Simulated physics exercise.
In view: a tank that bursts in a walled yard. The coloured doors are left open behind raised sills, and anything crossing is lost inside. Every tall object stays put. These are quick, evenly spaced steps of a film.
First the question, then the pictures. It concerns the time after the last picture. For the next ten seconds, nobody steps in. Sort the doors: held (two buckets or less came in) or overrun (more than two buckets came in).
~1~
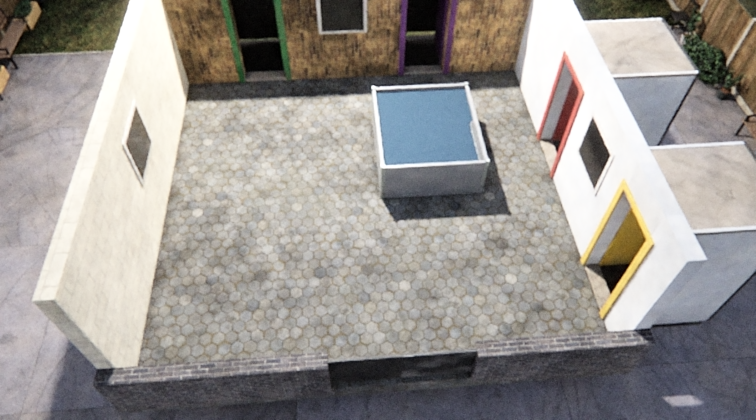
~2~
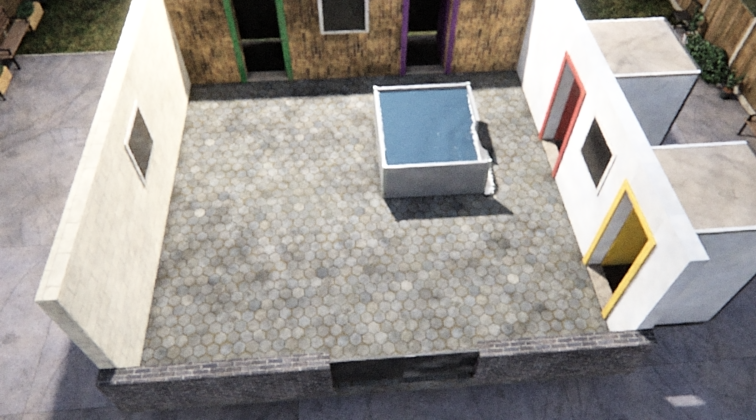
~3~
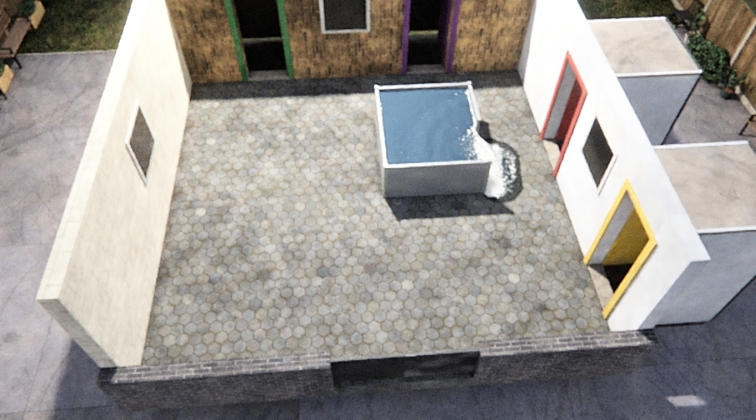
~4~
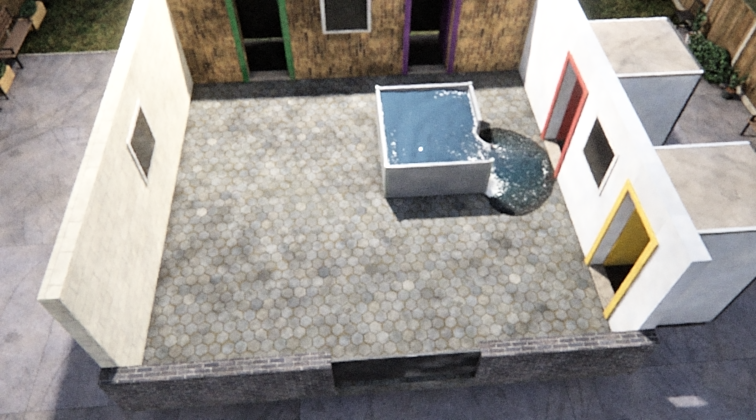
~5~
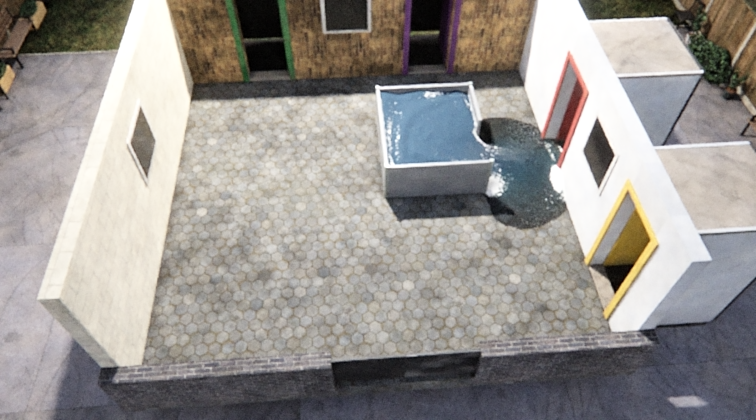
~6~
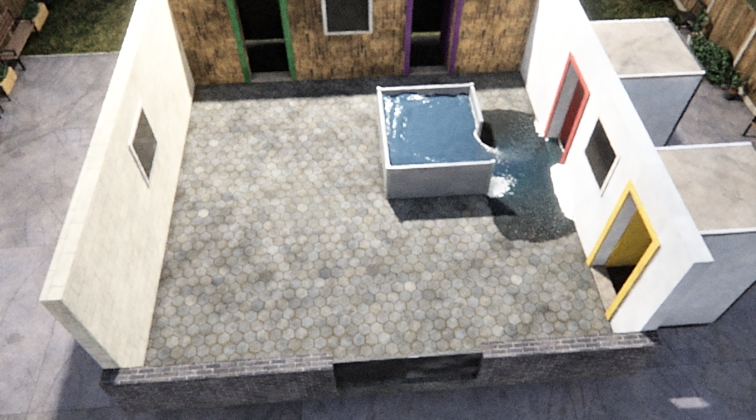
Sorted: Purple door held, green door held, red door overrun, yellow door overrun.
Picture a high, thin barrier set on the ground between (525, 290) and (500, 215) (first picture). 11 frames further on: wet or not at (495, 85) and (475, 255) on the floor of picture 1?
Taking the points in order, the first is inundated and the second is high and dry.
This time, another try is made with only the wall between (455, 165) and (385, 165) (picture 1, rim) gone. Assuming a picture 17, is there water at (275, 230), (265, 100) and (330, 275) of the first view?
Result, in sequence: Spared by the spill, spared by the spill, sodden.
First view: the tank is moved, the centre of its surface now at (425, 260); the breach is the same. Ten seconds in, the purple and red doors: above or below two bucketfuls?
Observed: Purple goes beyond it; red comes in lower.
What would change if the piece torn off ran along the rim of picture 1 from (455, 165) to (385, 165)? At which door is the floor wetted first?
It's the door marked yellow that comes first.
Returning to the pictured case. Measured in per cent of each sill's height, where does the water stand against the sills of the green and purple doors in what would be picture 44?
Some 0 percent and then some 50 percent.
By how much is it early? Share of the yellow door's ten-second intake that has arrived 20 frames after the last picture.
Approximately 35 in a hundred, I reckon.
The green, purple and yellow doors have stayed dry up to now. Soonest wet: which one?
My answer: The yellow one.
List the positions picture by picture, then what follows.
The tank at (427, 126) is whole and still, in the first frame.
Water pours out at (478, 159) and has run to (492, 192), in the second frame.
The front is at (505, 147), out from the gap at (478, 161), in the third frame.
The front is at (545, 156), out from the gap at (479, 162), in the fourth frame.
The front is at (557, 146), out from the gap at (479, 162), in the fifth frame.
Water pours out at (481, 163) and has run to (575, 228), in the sixth frame.
A moment on, water covers 10 % of the floor; the purple door not reached, the green door not reached, the red door far over two buckets in, the yellow door wet at the sill, nothing in.
Next, water covers 20 % of the floor; the purple door not reached, the green door not reached, the red door far over two buckets in, the yellow door under two buckets in.
Then, water covers 30 % of the floor; the purple door wet at the sill, nothing in, the green door not reached, the red door far over two buckets in, the yellow door under two buckets in.
Later, water covers 60 % of the floor; the purple door wet at the sill, nothing in, the green door not reached, the red door far over two buckets in, the yellow door over two buckets in.
In the end, water covers 90 % of the floor; the purple door wet at the sill, nothing in, the green door wet at the sill, nothing in, the red door far over two buckets in, the yellow door over two buckets in.
